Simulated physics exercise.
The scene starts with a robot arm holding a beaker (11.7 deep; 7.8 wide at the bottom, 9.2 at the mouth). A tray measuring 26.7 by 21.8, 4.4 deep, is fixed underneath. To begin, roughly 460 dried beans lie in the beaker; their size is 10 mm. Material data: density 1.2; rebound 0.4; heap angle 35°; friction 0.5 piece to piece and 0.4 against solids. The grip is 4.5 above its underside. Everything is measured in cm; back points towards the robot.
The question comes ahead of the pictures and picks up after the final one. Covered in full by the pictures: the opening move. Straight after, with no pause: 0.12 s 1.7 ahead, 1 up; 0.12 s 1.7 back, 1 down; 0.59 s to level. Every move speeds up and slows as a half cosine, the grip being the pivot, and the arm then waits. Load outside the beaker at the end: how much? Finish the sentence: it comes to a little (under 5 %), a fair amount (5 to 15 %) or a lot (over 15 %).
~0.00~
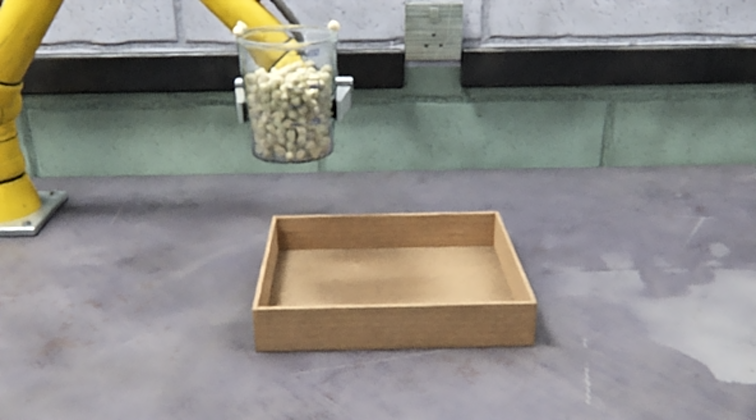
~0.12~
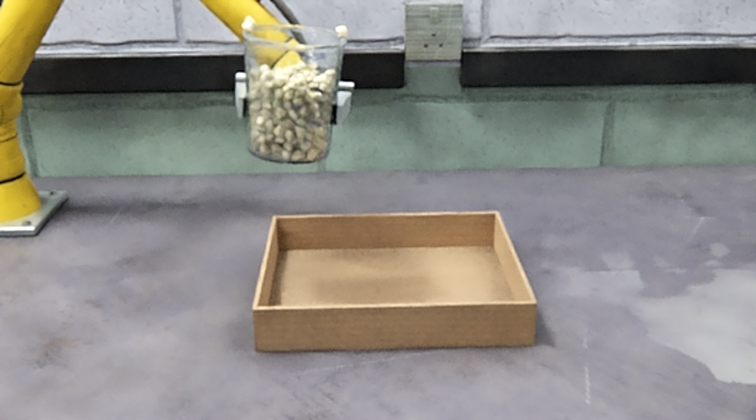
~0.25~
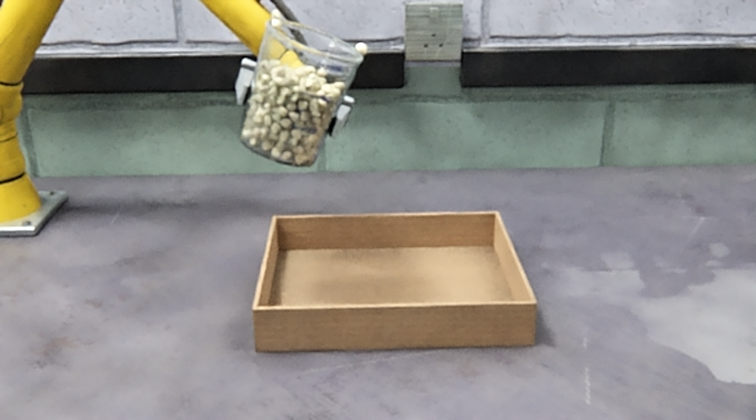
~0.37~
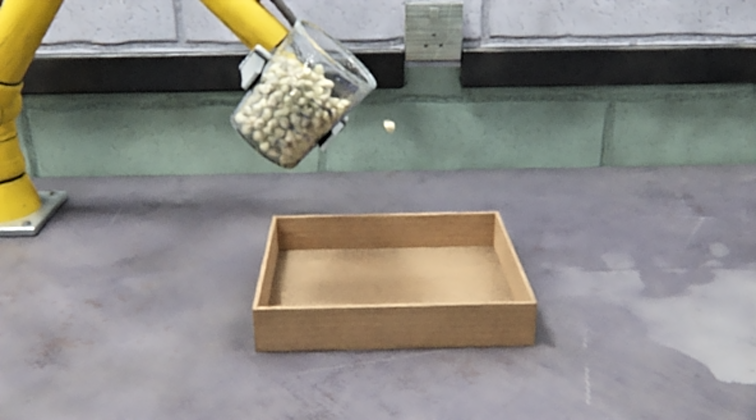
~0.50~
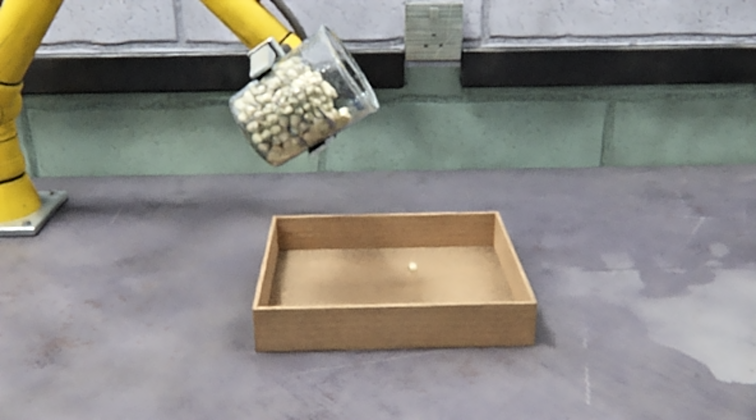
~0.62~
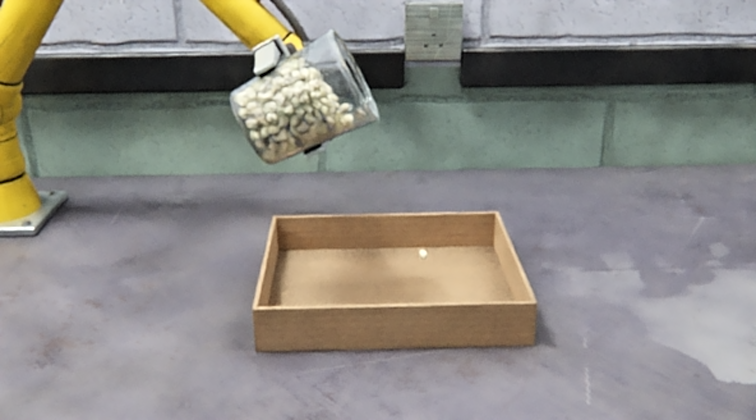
It comes to a little.
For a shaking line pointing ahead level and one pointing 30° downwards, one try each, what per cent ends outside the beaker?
You'd get about 0 per cent with the first setting and about 0 per cent with the second.
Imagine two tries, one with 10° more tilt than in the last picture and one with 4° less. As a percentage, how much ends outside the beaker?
Roughly 0 and 0 percent.
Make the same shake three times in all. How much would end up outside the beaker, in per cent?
Then roughly 0 percent.
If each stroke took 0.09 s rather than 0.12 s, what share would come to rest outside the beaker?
In that case about 0 in a hundred.
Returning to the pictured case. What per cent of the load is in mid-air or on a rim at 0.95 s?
Reading at that time: Some 0 per cent.
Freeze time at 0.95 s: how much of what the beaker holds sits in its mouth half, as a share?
Some 40 percent is in that half.
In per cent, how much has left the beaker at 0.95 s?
Share gone by then: Close to 0 %.
After 0.95 s, tilted 59° forward, highest piece 25 above the table; 453 in the beaker, 2 in the tray.
After 1.28 s, tilted 12° forward, highest piece 27 above the table; 453 in the beaker, 2 in the tray.
After 1.65 s, level, highest piece 28 above the table; 453 in the beaker, 2 in the tray.
After 2.70 s, level, highest piece 28 above the table; 453 in the beaker, 2 in the tray.
At rest, 453 in the beaker, 2 in the tray. That is 0 % outside the beaker.
